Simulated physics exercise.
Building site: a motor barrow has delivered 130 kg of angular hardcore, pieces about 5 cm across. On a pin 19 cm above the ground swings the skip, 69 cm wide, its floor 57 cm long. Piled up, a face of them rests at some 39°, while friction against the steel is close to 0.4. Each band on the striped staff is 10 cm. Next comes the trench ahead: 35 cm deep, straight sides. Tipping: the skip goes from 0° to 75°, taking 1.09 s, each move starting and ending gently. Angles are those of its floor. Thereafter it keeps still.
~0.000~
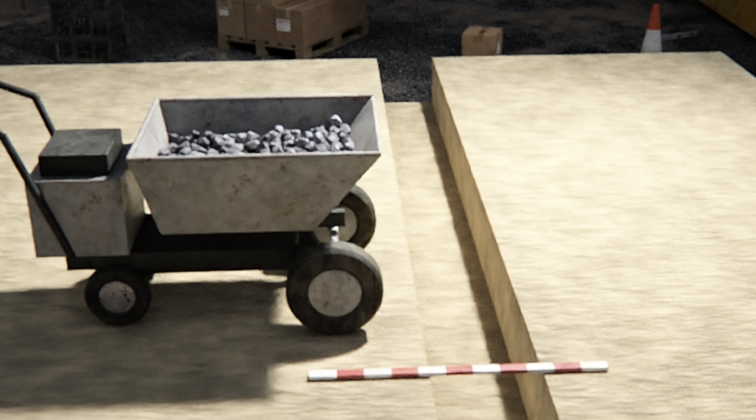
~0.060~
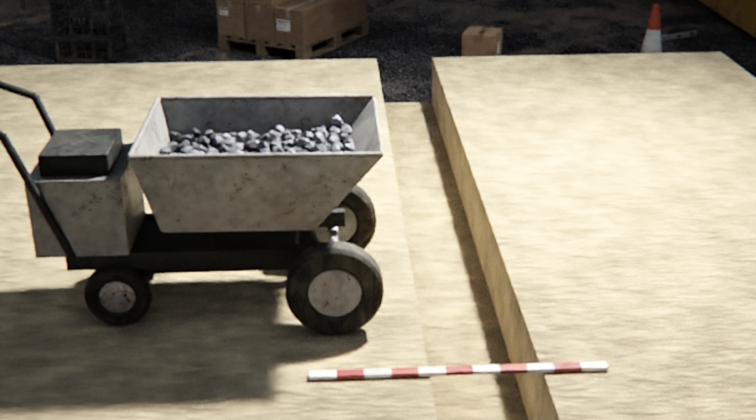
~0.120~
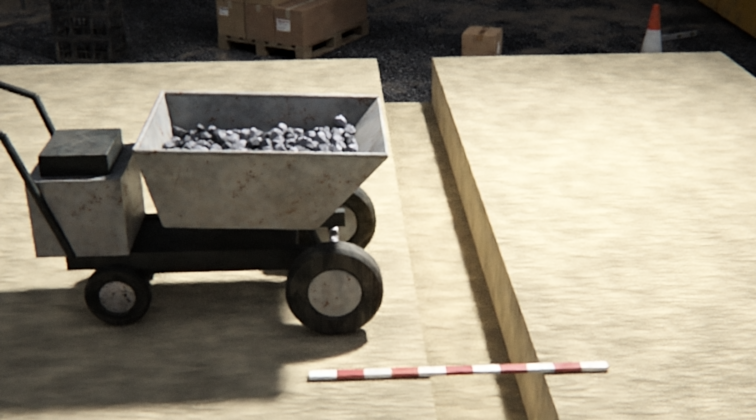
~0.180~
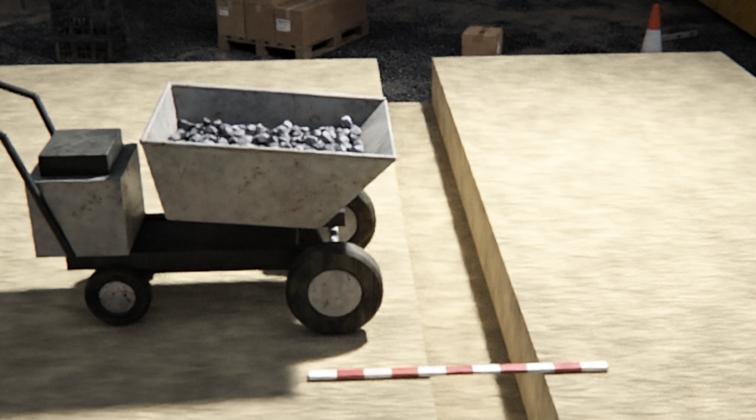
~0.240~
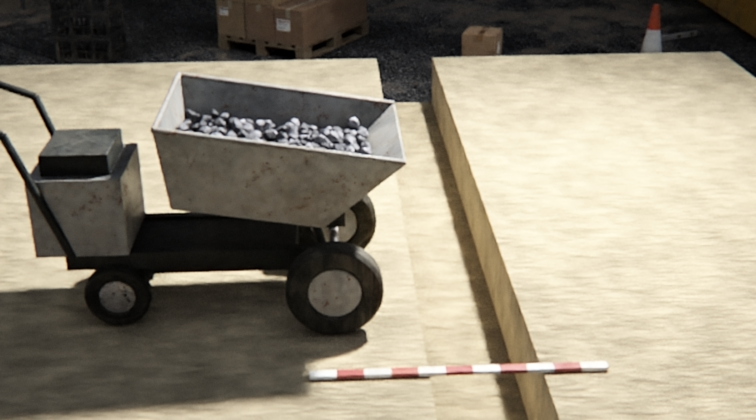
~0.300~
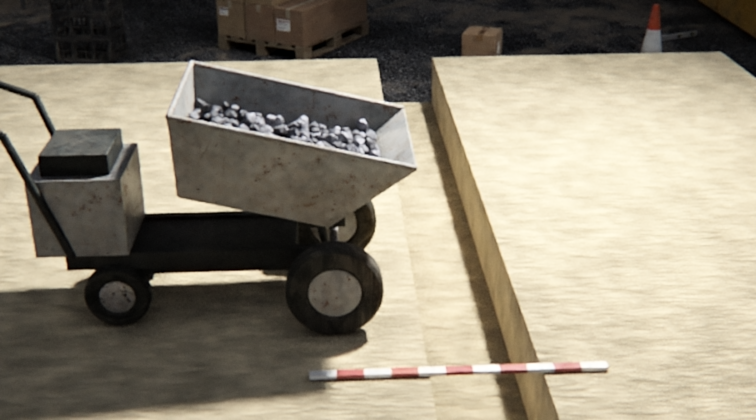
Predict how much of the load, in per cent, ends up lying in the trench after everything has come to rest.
Roughly 64 per cent of it.
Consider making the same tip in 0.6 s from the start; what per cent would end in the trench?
Then some 40 per cent would.
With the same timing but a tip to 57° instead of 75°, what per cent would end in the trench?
In that case near 10 per cent.
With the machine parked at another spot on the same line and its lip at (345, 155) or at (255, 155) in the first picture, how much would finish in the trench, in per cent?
I'd expect close to 95 per cent at the first and 60 per cent at the second.
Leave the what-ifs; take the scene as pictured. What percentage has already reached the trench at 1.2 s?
Approx. 15 % of the load.
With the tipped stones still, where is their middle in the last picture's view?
Their middle is at about (501, 331).
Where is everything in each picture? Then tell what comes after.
The first picture shows lip at (381, 154), floor tilted 0°, highest stones at (273, 141).
The second picture shows lip at (383, 155), floor tilted 1°, highest stones at (258, 140); the stones move at 0.2 m/s on average.
The third picture shows lip at (388, 156), floor tilted 3°, highest stones at (238, 138); the stones move at 0.3 m/s on average.
In the fourth picture, the skip is at 5°, its lip at (396, 159); the top of the load is at (207, 132); the stones move at 0.5 m/s on average.
In the fifth picture, the skip is at 9°, its lip at (405, 163); the top of the load is at (216, 124); the stones move at 0.6 m/s on average.
In the sixth picture, the skip is at 14°, its lip at (417, 169); the top of the load is at (214, 114); the stones move at 0.7 m/s on average.
After 0.8 s the floor is at 63°; 100 % in the skip; the foremost stones are at (470, 225).
After 1.2 s the floor is at 75°; 71 % in the skip, 14 % in the trench, 15 % past the trench; the foremost stones are at (574, 293).
After 1.5 s the floor is at 75°; 30 % in the skip, 33 % in the trench, 37 % past the trench; the foremost stones are at (669, 273).
After 3.5 s the floor is at 75°; 0 % in the skip, 64 % in the trench, 36 % past the trench; the foremost stones are at (703, 274).
